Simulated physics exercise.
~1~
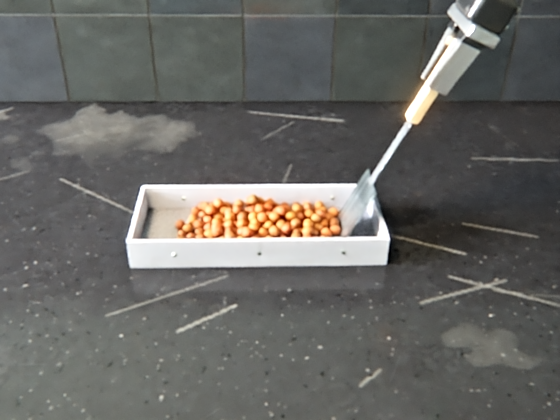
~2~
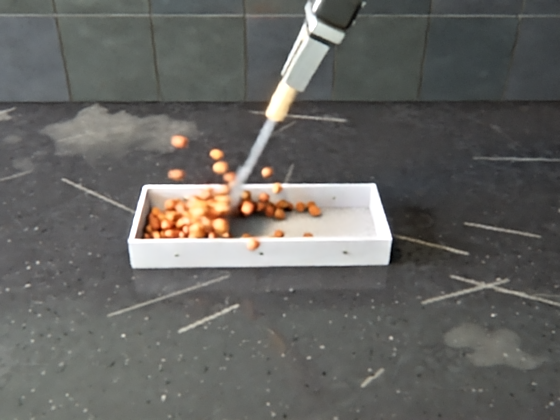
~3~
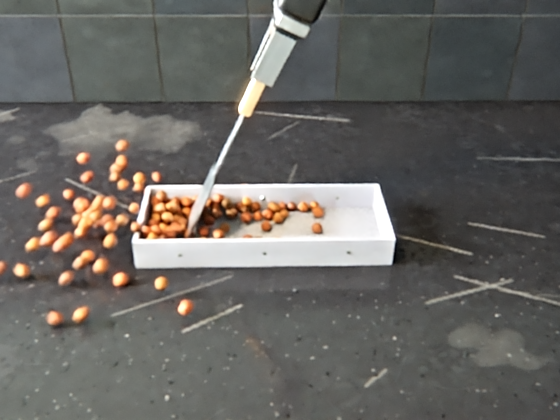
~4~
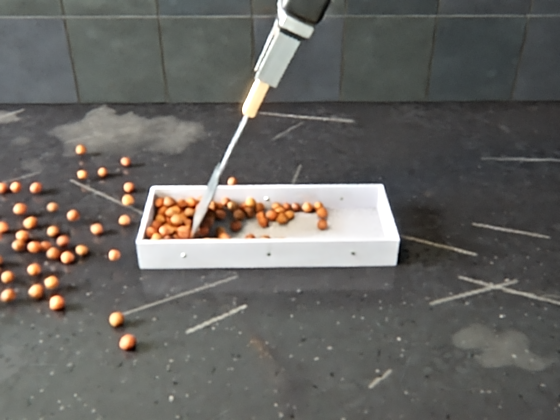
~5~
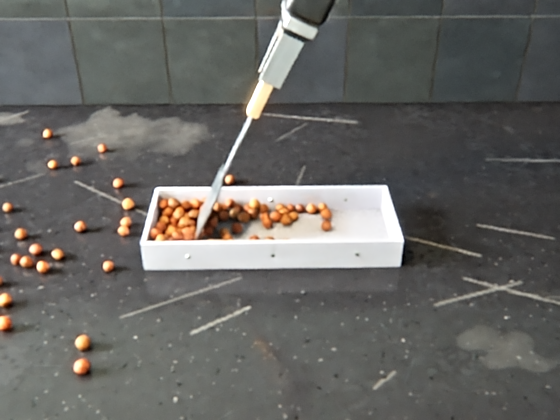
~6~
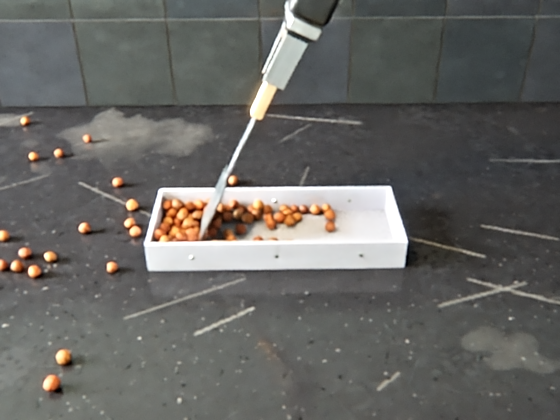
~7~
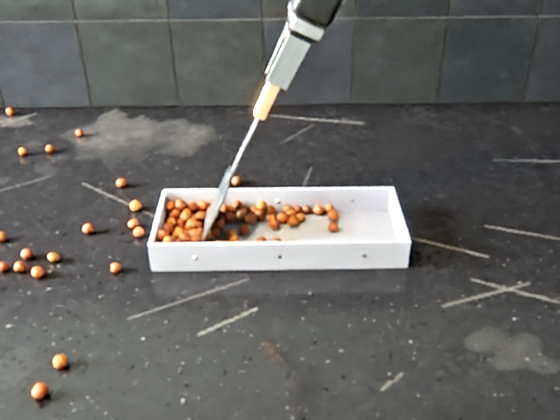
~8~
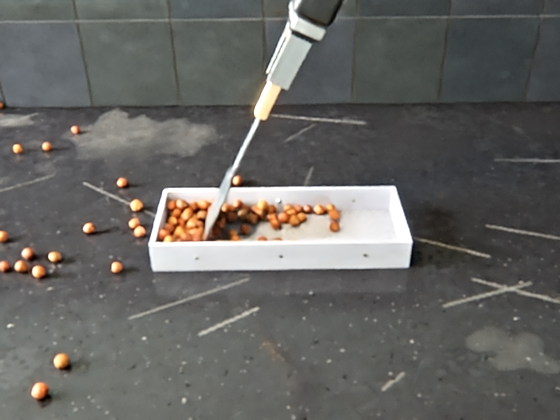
Reddish-brown hazelnuts lie heaped in a shallow white rectangular trough on a dark, speckled and scratched countertop, seen from the front and slightly above, with dark tiles behind. A grey turner with a light orange section on its handle reaches in from the upper right and stands at the trough's right end. It sweeps left through the heap, tossing several nuts up. As it stops near the left end, a large spray flies over the edge and scatters across the counter, some rolling farther left. The blade then stays still, with most nuts left in the trough.
